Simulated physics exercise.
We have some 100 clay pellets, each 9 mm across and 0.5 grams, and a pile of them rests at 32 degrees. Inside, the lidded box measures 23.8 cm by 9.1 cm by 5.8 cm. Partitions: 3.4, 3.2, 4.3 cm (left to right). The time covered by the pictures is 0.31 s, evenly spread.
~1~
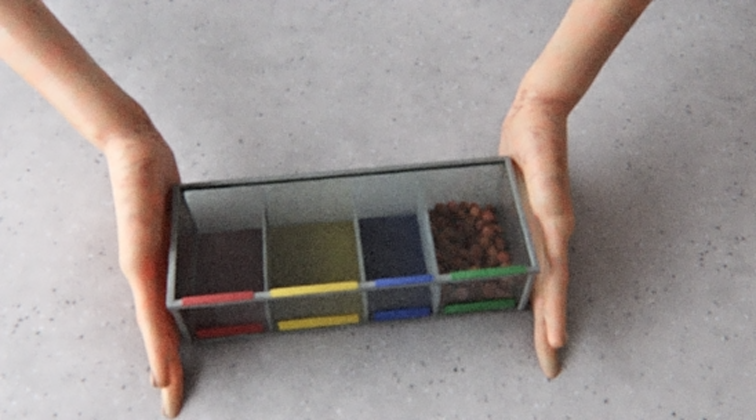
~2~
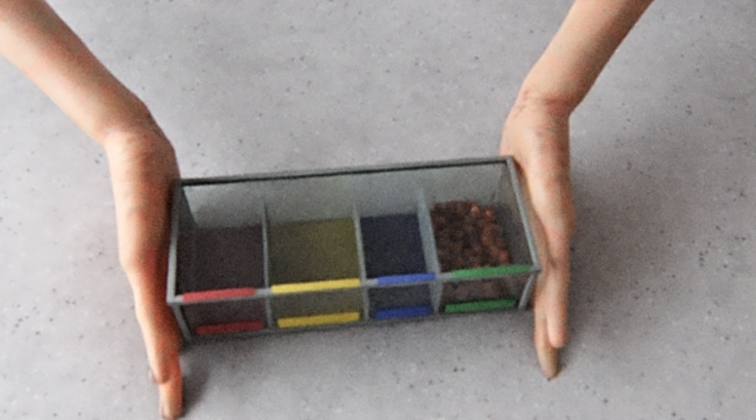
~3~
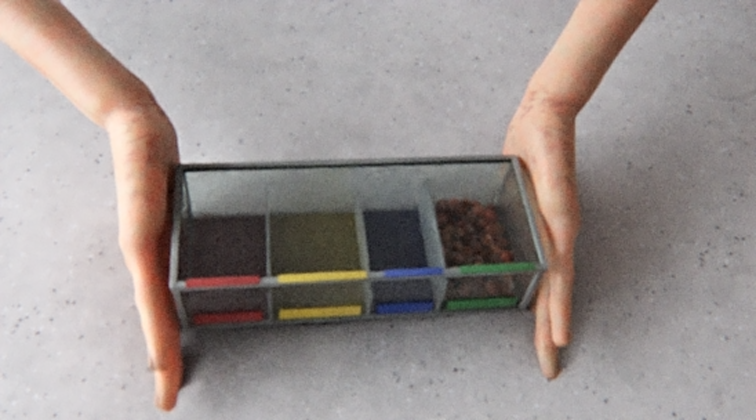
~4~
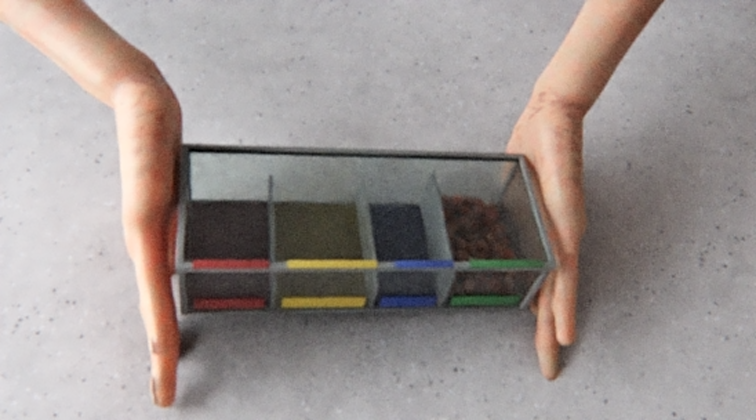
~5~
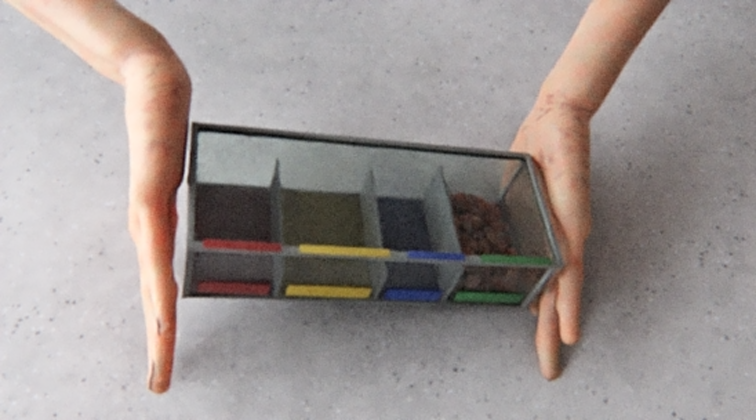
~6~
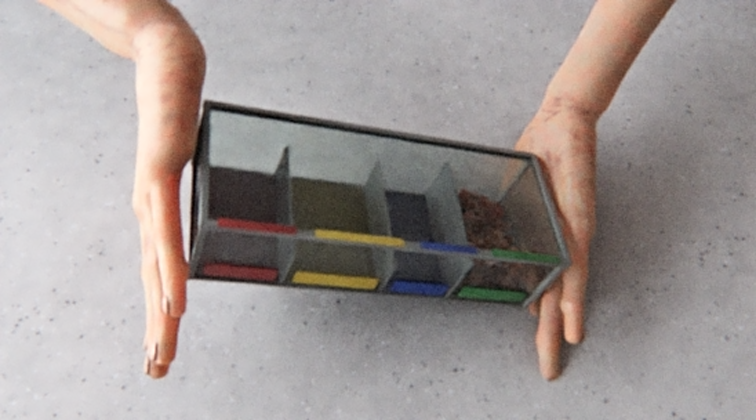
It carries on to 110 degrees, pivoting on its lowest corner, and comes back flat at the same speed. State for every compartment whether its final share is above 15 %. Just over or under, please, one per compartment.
Red: Under, blue: Under, green: Over, yellow: Under.
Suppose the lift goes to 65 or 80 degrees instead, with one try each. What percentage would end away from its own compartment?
0 and 0 %.
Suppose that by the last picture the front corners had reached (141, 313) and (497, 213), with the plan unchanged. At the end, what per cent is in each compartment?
Red = 20 %; blue = 5 %; green = 75 %; yellow = 0 %.
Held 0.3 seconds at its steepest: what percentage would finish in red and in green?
You'd end up with red at 0 per cent and green at 100 per cent.
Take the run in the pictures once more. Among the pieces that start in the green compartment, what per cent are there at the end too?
Close to 100 in a hundred.
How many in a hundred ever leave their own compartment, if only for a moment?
0 %, roughly.
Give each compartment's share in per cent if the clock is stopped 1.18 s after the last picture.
Shares - red: 0; blue: 0; green: 100; yellow: 0.
Then, 1.18 s after the last picture, tilt 110 degrees; green 100 %.
Then, 1.97 s after the last picture, tilt 49 degrees; green 100 %.
Then, 2.78 s after the last picture, tilt 0 degrees; green 100 %.
In the end, red 0 %, blue 0 %, green 100 %, yellow 0 %.
